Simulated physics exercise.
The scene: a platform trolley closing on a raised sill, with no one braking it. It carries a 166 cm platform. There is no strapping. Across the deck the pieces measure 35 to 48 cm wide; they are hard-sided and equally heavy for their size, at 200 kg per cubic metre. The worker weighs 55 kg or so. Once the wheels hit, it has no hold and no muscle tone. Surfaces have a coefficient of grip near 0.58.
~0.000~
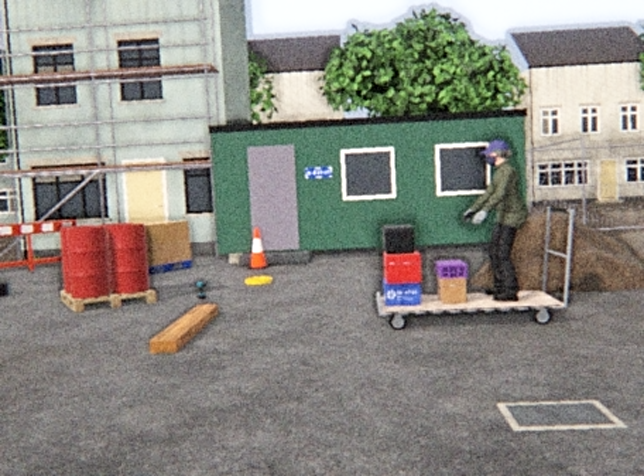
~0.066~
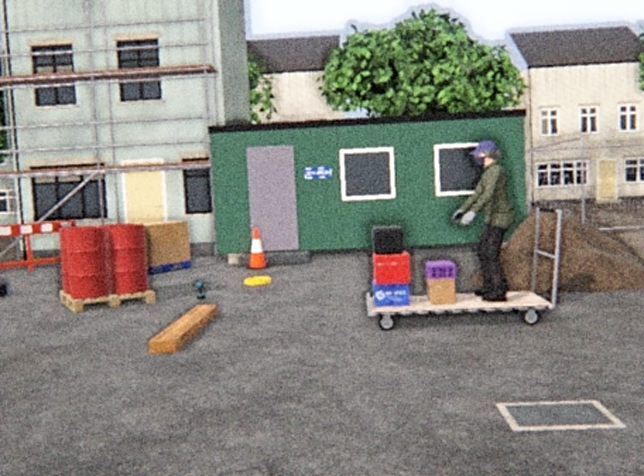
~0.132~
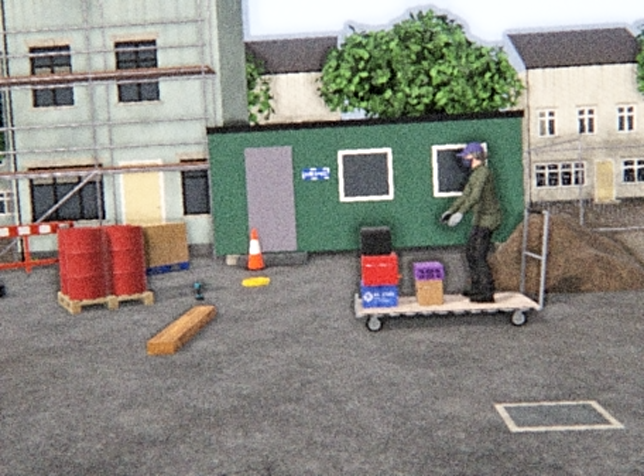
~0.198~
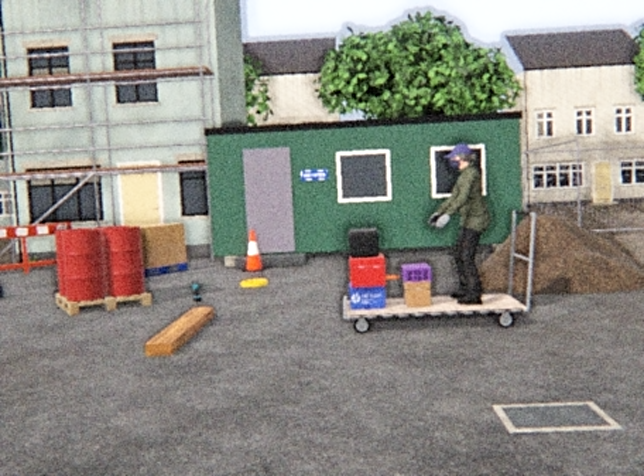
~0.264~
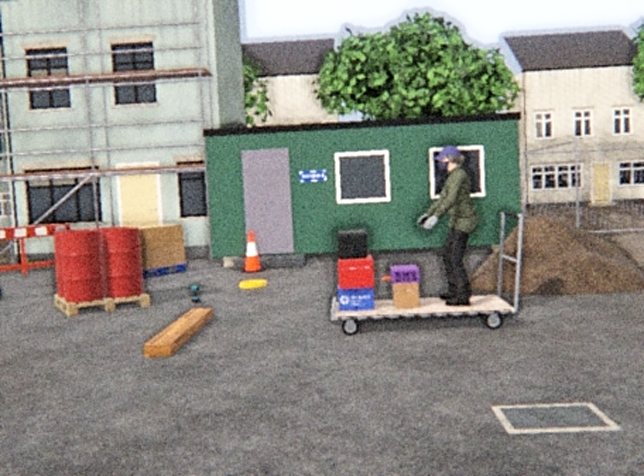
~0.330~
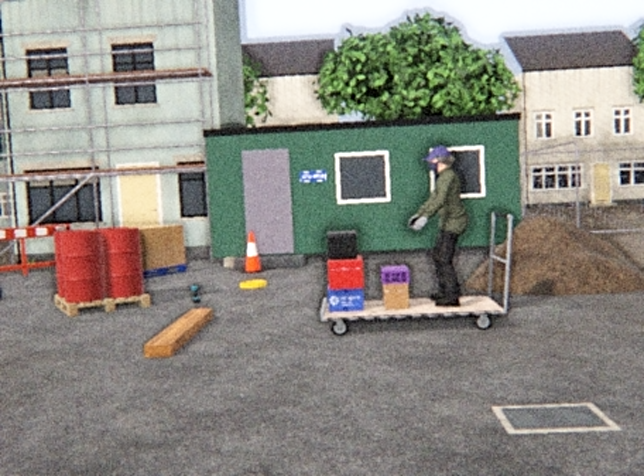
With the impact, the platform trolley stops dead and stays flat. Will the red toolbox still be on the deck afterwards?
I'd expect it to overrun the edge.
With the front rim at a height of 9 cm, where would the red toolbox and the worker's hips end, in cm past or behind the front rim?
Rest positions from the front rim: Red 30 cm past; hips 100 cm behind.
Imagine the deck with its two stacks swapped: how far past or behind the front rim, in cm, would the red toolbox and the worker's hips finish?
In that case the red one ends 30 cm behind the front rim and the hips 100 cm behind it.
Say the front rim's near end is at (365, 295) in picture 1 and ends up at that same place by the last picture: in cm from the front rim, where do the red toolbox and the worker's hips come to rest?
The red item would end 20 cm behind the front rim, and the hips 100 cm behind it.
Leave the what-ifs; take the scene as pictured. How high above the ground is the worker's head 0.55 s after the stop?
The head is roughly 70 cm up.
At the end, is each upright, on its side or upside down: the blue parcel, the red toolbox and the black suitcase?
At rest: Blue standing; red sideways; black sideways.
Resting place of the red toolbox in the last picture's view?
Roughly at (161, 312).
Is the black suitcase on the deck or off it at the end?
End result - black: Goes over.
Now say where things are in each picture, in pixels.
The first picture shows red toolbox (402, 266), brown toolbox (452, 288), rim corner (381, 311); 0 cm covered, 188 to go.
The second picture shows red toolbox (391, 267), brown toolbox (441, 289), rim corner (370, 312); 10 cm covered, 179 to go.
The third picture shows red toolbox (379, 268), brown toolbox (429, 290), rim corner (357, 313); 20 cm covered, 169 to go.
The fourth picture shows red toolbox (367, 270), brown toolbox (417, 292), rim corner (345, 315); 30 cm covered, 159 to go.
The fifth picture shows red toolbox (356, 271), brown toolbox (405, 293), rim corner (333, 316); 40 cm covered, 149 to go.
The sixth picture shows red toolbox (346, 272), brown toolbox (396, 294), rim corner (323, 317); 50 cm covered, 139 to go. Speed about 1.5 m/s.
After 1.25 s the deck stops.
After 1.80 s the red toolbox is 9 cm past the rim, tilted 75°, near (173, 286) in the last picture's view.
After 2.25 s the red toolbox is 23 cm past the rim, tilted 110°, near (161, 312) in the last picture's view.
Final state at 2.5 s, past the rim, black suitcase and red toolbox; behind it, blue parcel, purple crate, brown toolbox and the worker's hips.
